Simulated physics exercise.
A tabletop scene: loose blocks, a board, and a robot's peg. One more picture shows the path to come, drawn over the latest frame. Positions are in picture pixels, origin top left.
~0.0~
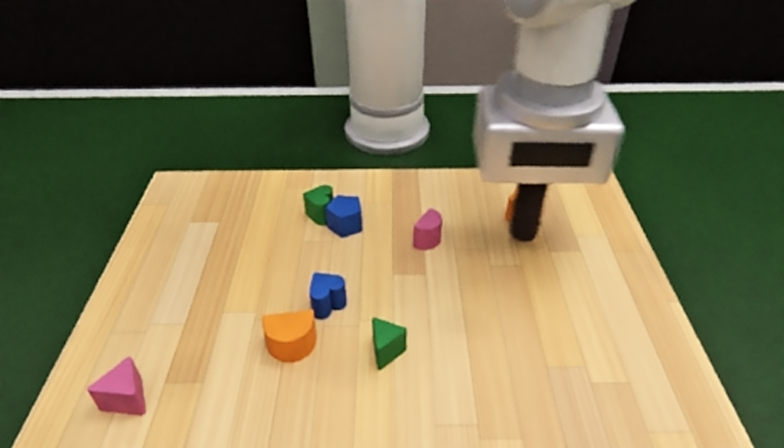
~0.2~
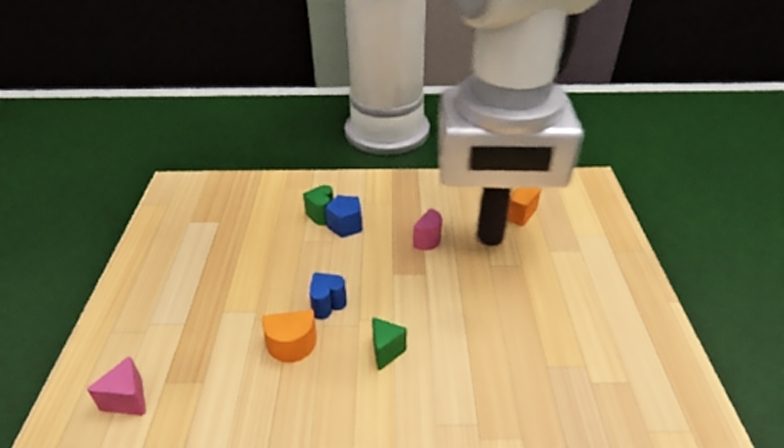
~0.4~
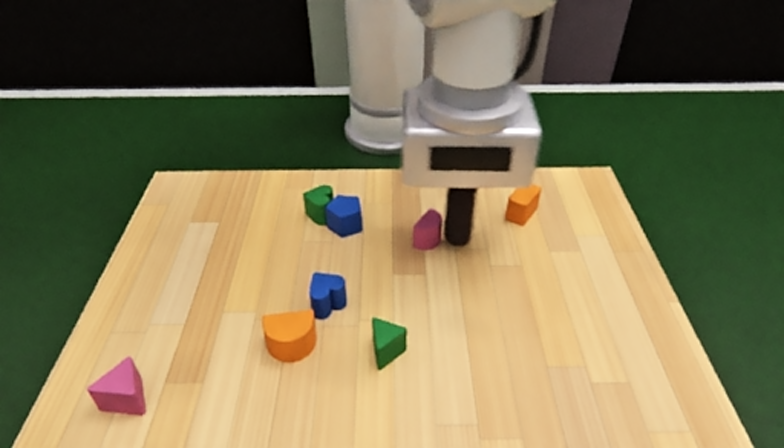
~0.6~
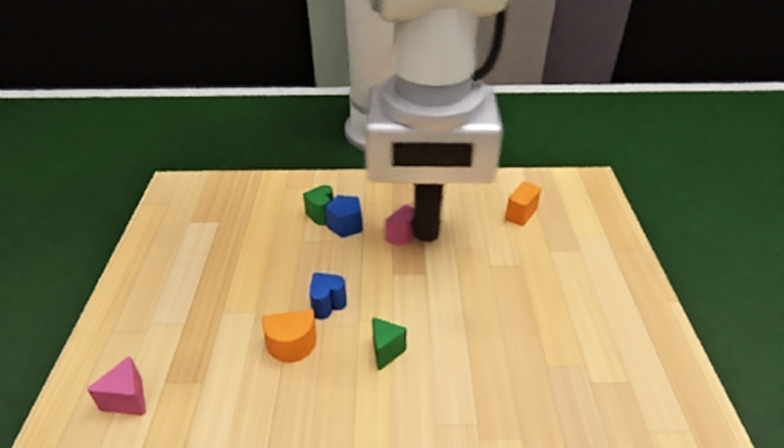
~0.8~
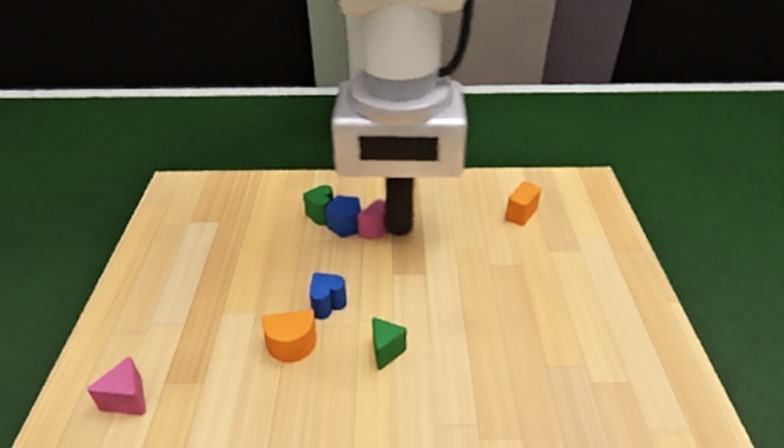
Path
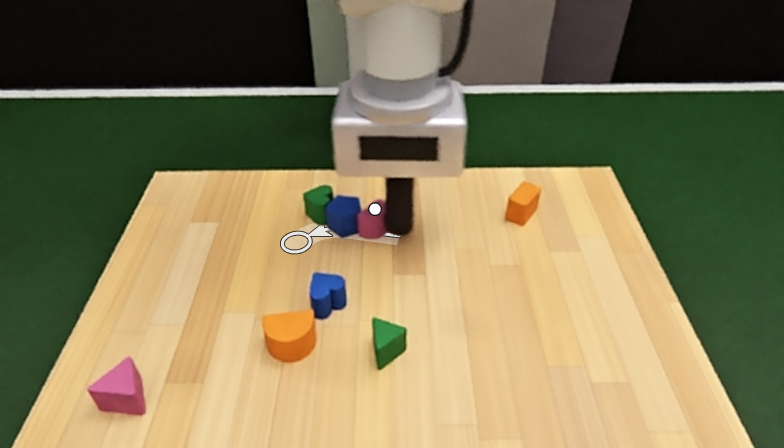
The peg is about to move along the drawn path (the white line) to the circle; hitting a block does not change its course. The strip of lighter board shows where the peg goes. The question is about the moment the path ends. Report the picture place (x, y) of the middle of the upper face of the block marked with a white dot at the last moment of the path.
It ends at (270, 215).
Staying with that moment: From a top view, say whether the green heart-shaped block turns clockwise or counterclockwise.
It makes a clockwise turn.
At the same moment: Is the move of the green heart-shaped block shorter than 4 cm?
I believe so.
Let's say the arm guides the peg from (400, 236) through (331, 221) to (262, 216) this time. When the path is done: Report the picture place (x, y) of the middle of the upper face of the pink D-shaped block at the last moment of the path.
It is at (233, 206).
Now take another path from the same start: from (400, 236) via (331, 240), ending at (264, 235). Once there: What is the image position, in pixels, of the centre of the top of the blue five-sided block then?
The blue five-sided block ends near (265, 187).
The drawn path runs from (400, 236) via (364, 231) and (328, 229), ending at (296, 242); the dot is on the pink D-shaped block.
What follows on the original path. One third of the way, peg at (362, 223); green heart-shaped block at (305, 190), turned 60° clockwise; blue five-sided block at (311, 206); pink D-shaped block at (336, 209), turned 35° anticlockwise.
Two thirds of the way, peg at (326, 221); green heart-shaped block at (297, 187), turned 100° clockwise; blue five-sided block at (275, 205); pink D-shaped block at (300, 207), turned 35° anticlockwise.
At the end, peg at (295, 234); green heart-shaped block at (297, 187), turned 100° clockwise; blue five-sided block at (255, 204), turned 45° clockwise; pink D-shaped block at (270, 215).
